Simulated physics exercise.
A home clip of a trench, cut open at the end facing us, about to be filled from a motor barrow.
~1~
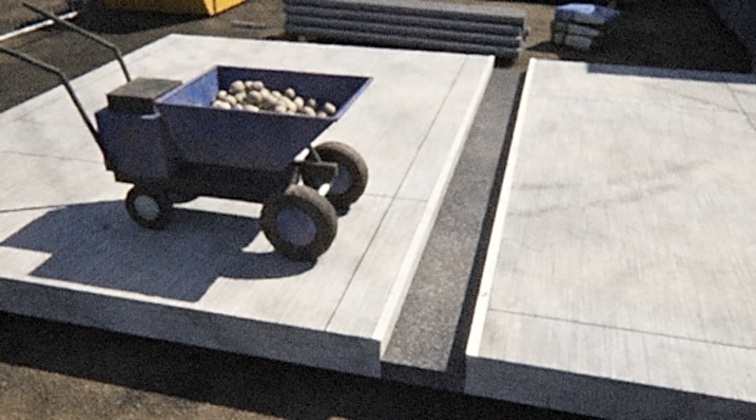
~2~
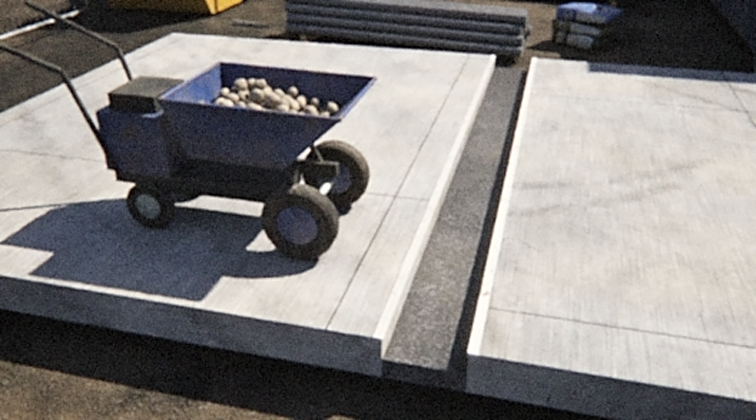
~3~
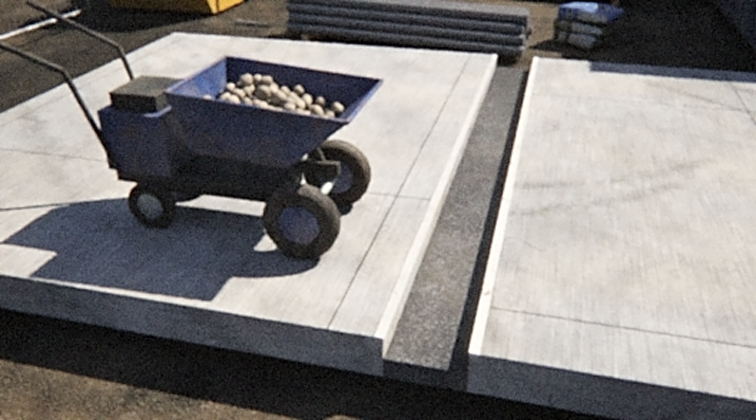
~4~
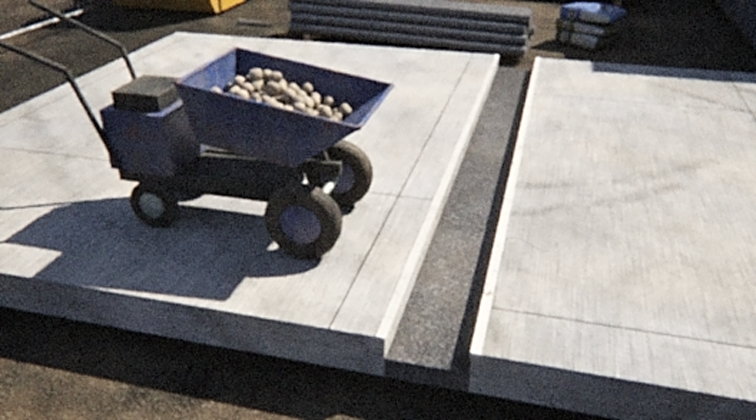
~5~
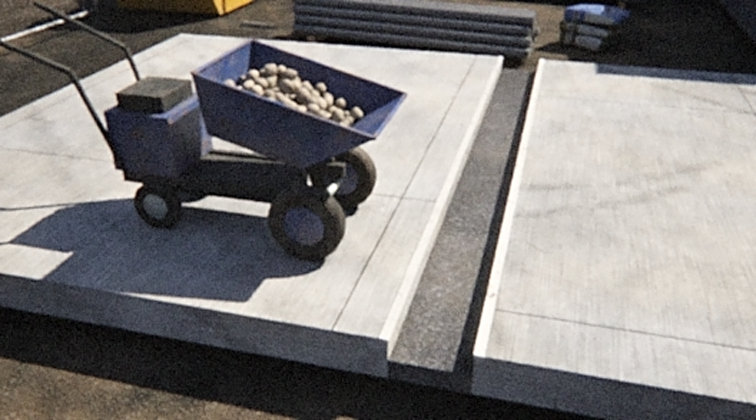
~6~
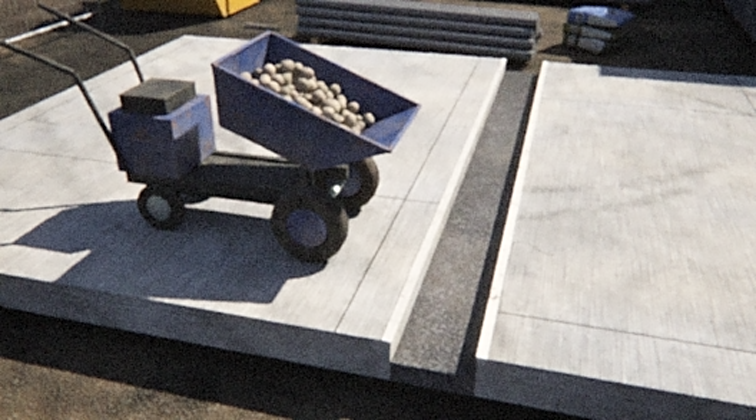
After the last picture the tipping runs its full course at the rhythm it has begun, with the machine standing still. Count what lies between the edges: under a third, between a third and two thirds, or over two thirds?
The trench takes over two thirds.
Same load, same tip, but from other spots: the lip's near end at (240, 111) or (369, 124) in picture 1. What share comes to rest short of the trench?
The first gives 70 %, the second 0 %.
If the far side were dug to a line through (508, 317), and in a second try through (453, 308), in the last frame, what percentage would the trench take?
The first gives 90 %, the second 40 %.
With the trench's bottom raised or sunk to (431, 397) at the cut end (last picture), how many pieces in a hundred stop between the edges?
Some 100 per cent.
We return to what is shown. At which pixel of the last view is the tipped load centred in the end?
Close to (471, 254).
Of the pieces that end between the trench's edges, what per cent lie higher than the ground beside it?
Roughly 25 in a hundred.
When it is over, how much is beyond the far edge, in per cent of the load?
It comes to 10 per cent or so.
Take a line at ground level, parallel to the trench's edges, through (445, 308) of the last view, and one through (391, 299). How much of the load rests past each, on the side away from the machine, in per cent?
In turn 60 and 100 in a hundred.
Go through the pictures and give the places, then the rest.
The first frame shows lip of the skip near (335, 120), level; top of the load near (248, 110), river pebbles; first edge of the trench near (393, 298); far edge near (481, 311), the trench over half as wide as the skip, and shallow for its width.
The second frame shows lip of the skip near (339, 120), tipped barely; top of the load near (251, 108).
The third frame shows lip of the skip near (347, 123), tipped barely; top of the load near (253, 102).
The fourth frame shows lip of the skip near (358, 129), tipped a little; top of the load near (261, 97).
The fifth frame shows lip of the skip near (374, 139), tipped clearly; top of the load near (260, 86).
The sixth frame shows lip of the skip near (389, 152), tipped clearly; top of the load near (276, 90); first edge of the trench near (403, 300); far edge near (491, 314).
Shortly afterwards, skip tipped steeply; the whole lot in the skip.
Next, skip tipped right over; near two thirds in the skip; near a quarter in or heaped over the trench; only a few beyond it; only a few falling.
Some moments later, skip tipped right over; a little in the skip; the bulk in or heaped over the trench; a little beyond it.
In the end, skip tipped right over; a little in the skip; the bulk in or heaped over the trench; a little beyond it.
